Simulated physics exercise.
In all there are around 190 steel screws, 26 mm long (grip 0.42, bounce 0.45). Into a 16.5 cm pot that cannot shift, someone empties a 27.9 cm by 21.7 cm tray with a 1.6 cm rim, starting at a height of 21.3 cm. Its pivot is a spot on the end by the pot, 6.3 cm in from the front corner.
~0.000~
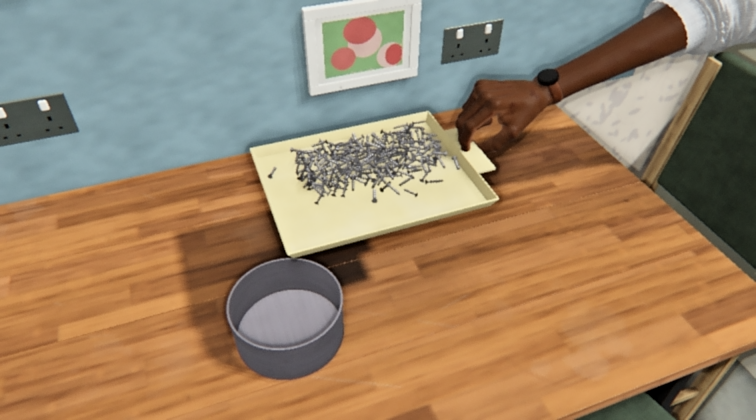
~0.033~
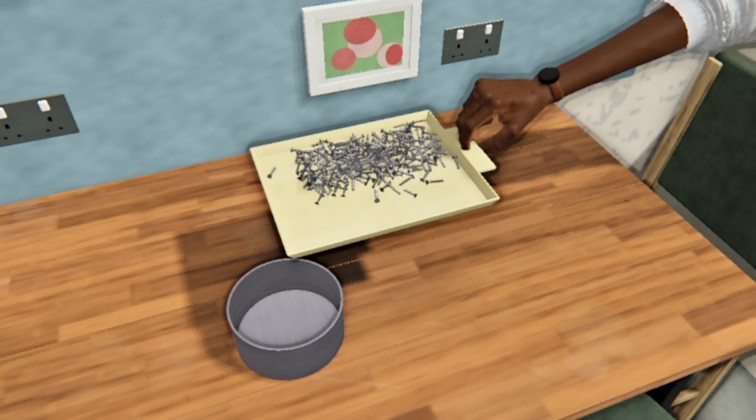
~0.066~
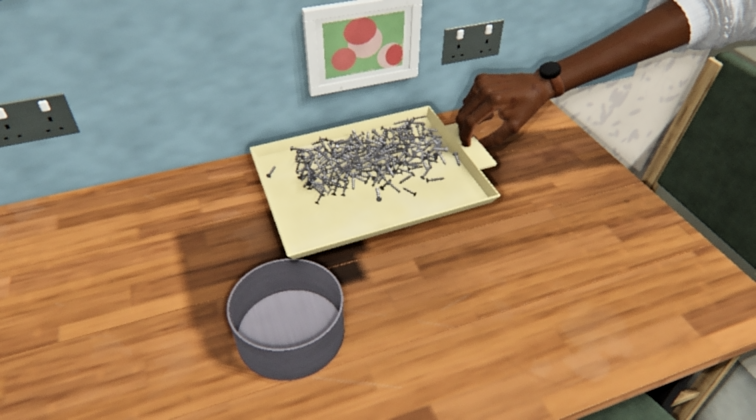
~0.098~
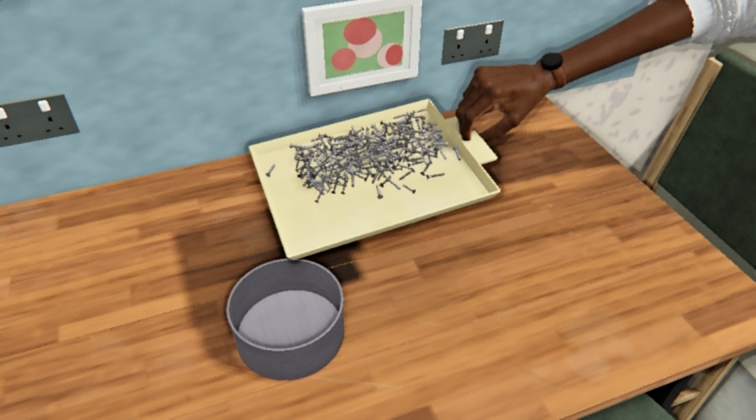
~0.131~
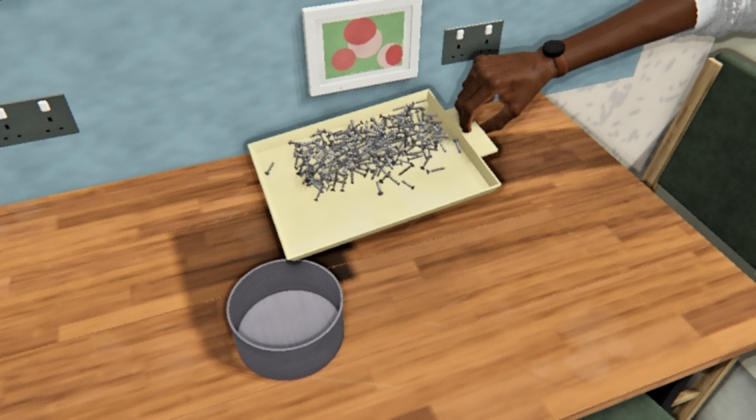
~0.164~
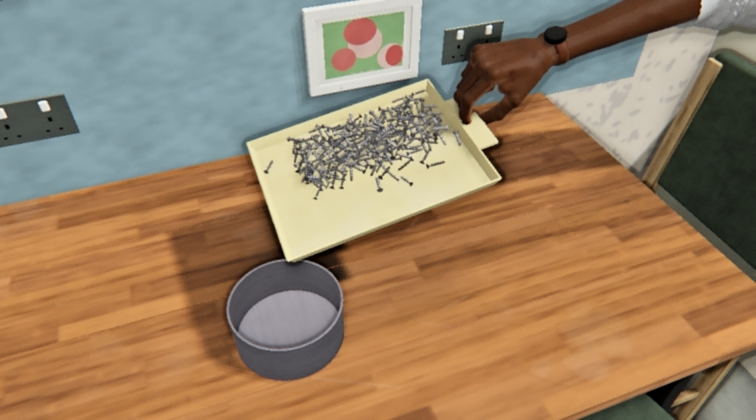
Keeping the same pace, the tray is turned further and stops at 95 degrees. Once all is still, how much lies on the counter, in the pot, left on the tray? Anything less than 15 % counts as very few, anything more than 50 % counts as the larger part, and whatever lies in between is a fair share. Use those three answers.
Counter: The larger part. Pot: A fair share. Left on the tray: Very few.
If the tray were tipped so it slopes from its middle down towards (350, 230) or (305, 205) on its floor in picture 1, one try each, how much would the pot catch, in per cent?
I'd put it at about 35 per cent for the first tilt and about 20 per cent for the second.
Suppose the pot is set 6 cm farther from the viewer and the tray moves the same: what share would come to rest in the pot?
My estimate: Some 10 per cent.
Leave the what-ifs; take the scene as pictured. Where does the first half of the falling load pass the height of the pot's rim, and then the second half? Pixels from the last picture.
Around (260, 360), then (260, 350).
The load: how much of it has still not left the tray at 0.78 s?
Of the load, some 15 percent.
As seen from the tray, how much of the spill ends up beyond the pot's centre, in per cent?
Near 100 in a hundred.
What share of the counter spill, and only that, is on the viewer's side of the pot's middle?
Share: Some 90 %.
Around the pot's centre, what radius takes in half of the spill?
I'd say around 18 centimetres.
After 0.53 s, tilt 52 degrees; the tray holds 100 %, the pot 0 %.
After 0.78 s, tilt 79 degrees; the tray holds 15 %, the pot 10 %.
After 1.13 s, tilt 95 degrees; the tray holds 0 %, the pot 30 %.
By 2.2 s all is still; counter 70 %, pot 30 %, tray 0 %.
